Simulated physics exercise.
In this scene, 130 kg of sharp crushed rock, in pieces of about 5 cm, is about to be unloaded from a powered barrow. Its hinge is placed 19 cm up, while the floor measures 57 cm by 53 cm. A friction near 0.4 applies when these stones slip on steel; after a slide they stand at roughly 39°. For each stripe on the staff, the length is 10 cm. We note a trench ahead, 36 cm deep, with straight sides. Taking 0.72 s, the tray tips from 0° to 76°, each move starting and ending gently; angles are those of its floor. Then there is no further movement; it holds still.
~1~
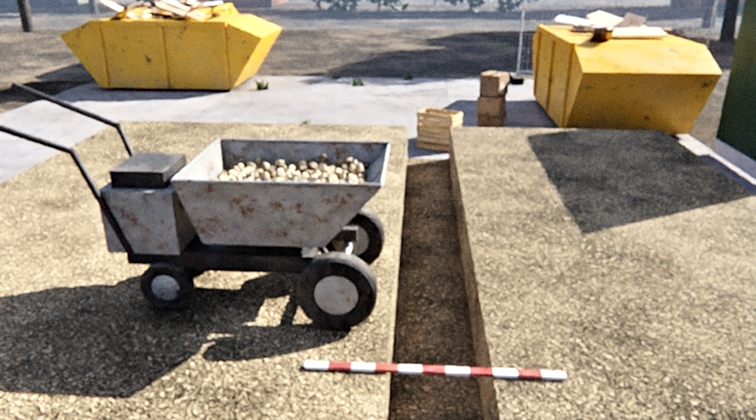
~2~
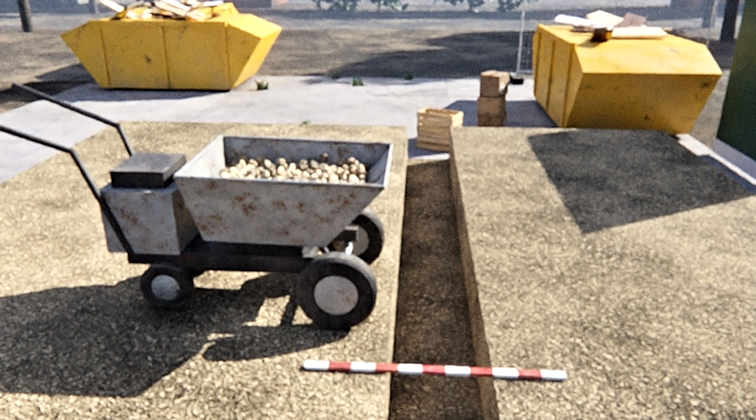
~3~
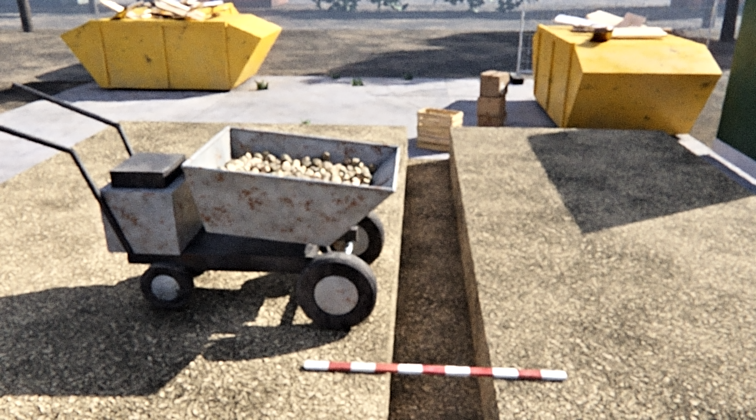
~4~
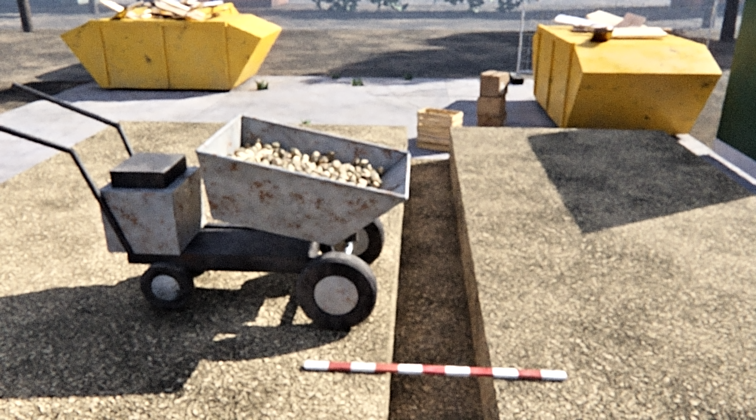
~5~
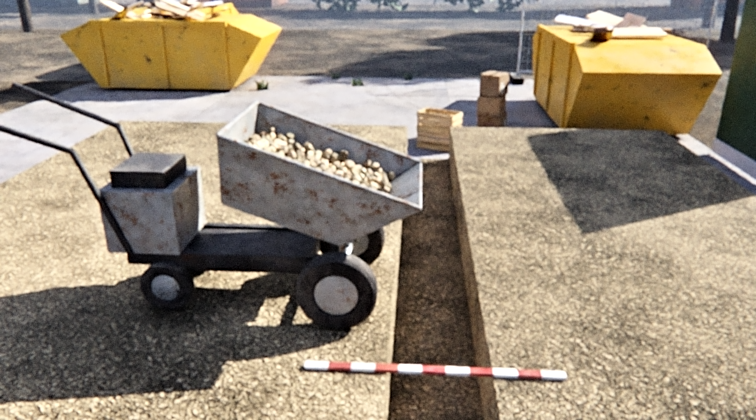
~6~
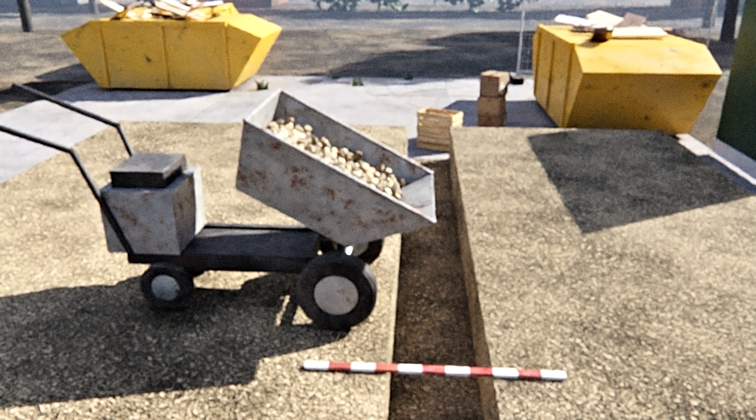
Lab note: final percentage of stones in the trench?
Approx. 43 %.
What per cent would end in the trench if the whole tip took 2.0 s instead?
Near 65 per cent.
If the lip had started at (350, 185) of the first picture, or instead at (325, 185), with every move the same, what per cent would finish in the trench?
It'd be around 70 per cent and after that around 95 per cent.
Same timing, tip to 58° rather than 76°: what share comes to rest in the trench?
Around 15 per cent would finish in the trench.
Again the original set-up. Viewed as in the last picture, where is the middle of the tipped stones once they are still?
Roughly at (496, 298).
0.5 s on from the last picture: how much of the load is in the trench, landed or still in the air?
Some 5 per cent.
Then, 0.2 s after the last picture the floor is at 64°, 100 % in the tray; the foremost stones are at (445, 254).
Then, 0.5 s after the last picture the floor is at 76°, 73 % in the tray, 7 % in the trench, 20 % past the trench; the foremost stones are at (527, 306).
Then, 0.9 s after the last picture the floor is at 76°, 20 % in the tray, 23 % in the trench, 57 % past the trench; the foremost stones are at (667, 301).
Then, 2.8 s after the last picture the floor is at 76°, 0 % in the tray, 43 % in the trench, 57 % past the trench; the foremost stones are at (743, 309).
